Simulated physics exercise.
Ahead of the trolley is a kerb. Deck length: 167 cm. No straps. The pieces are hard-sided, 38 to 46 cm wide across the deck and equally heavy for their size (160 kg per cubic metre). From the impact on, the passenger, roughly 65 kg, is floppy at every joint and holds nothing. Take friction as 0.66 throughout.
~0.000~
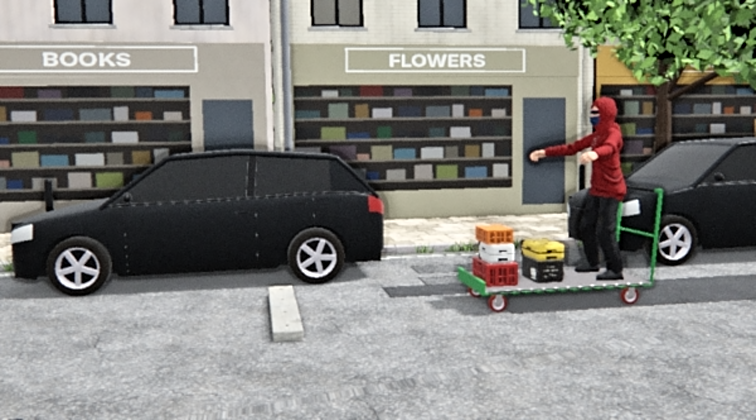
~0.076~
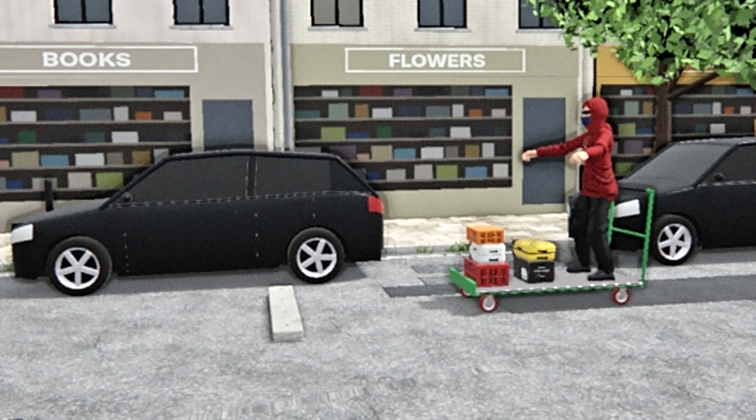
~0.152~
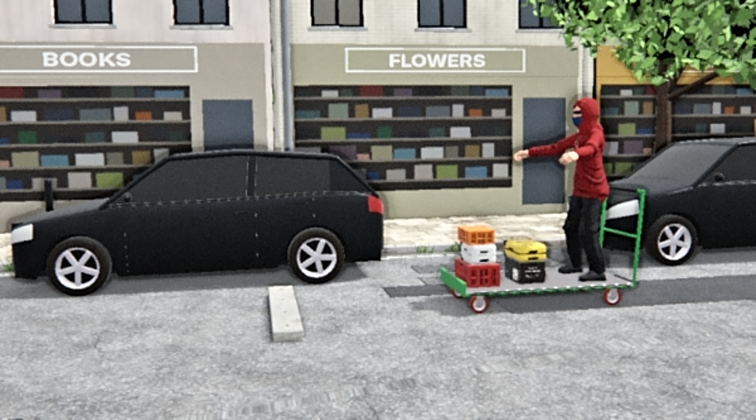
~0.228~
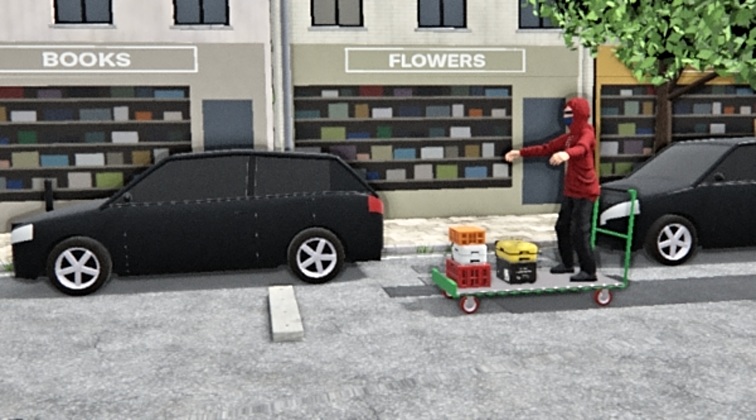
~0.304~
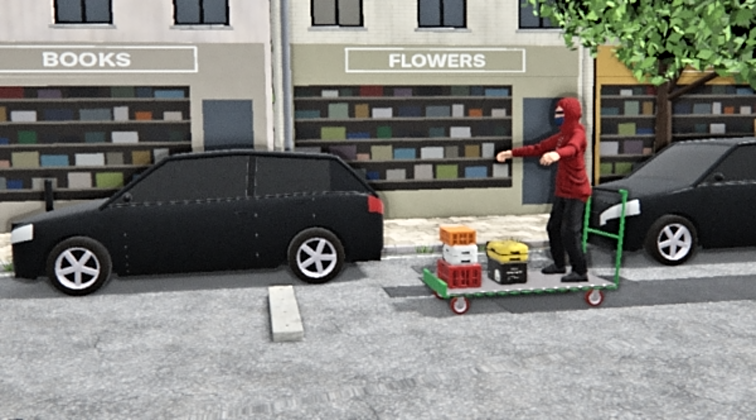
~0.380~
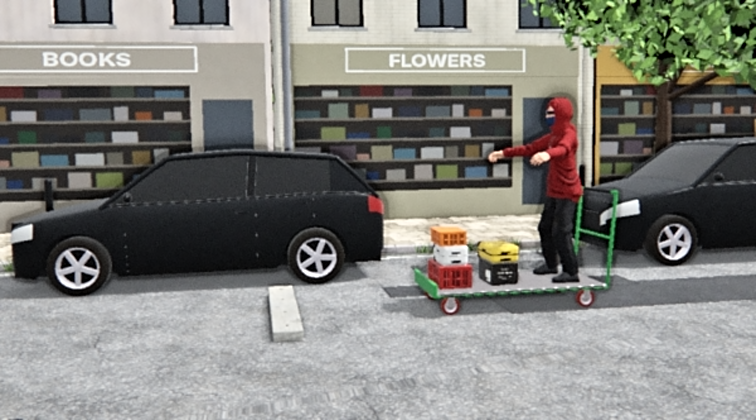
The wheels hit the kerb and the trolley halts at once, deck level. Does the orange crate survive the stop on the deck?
The orange crate keeps its place on the deck at this speed.
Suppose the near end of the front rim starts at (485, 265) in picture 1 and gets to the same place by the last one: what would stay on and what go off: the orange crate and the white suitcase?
Then orange off, white off.
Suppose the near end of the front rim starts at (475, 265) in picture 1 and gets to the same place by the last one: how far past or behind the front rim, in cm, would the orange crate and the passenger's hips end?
Then orange 50 past, hips 70 behind.
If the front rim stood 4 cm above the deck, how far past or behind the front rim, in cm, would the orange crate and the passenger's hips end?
In that case orange 10 behind, hips 110 behind.
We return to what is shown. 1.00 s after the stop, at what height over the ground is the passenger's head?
Some 70 cm up.
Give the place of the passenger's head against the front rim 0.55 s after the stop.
Some 50 cm behind it.
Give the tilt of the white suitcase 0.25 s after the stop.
It is tilted some 0°.
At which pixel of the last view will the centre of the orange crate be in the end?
Around (299, 242).
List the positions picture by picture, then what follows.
In the first picture, orange crate (494, 234), hips (607, 188), rim corner (484, 292); 178 cm short of the stop.
In the second picture, orange crate (485, 235), hips (599, 189), rim corner (475, 292); 168 cm short of the stop.
In the third picture, orange crate (476, 235), hips (590, 189), rim corner (465, 293); 159 cm short of the stop.
In the fourth picture, orange crate (467, 236), hips (581, 189), rim corner (455, 293); 150 cm short of the stop.
In the fifth picture, orange crate (457, 236), hips (573, 189), rim corner (445, 294); 141 cm short of the stop.
In the sixth picture, orange crate (448, 236), hips (564, 190), rim corner (436, 294); 131 cm short of the stop. Speed about 1.2 m/s.
After 1.46 s the deck stops.
After 2.01 s the orange crate is 13 cm behind the rim, tilted 0°, near (299, 242) in the last picture's view.
After 2.46 s the orange crate is 13 cm behind the rim, tilted 0°, near (299, 242) in the last picture's view.
Final state at 3.8 s, nothing is past the rim; behind it, black parcel, yellow suitcase, orange crate, white suitcase, red crate and the passenger's hips.
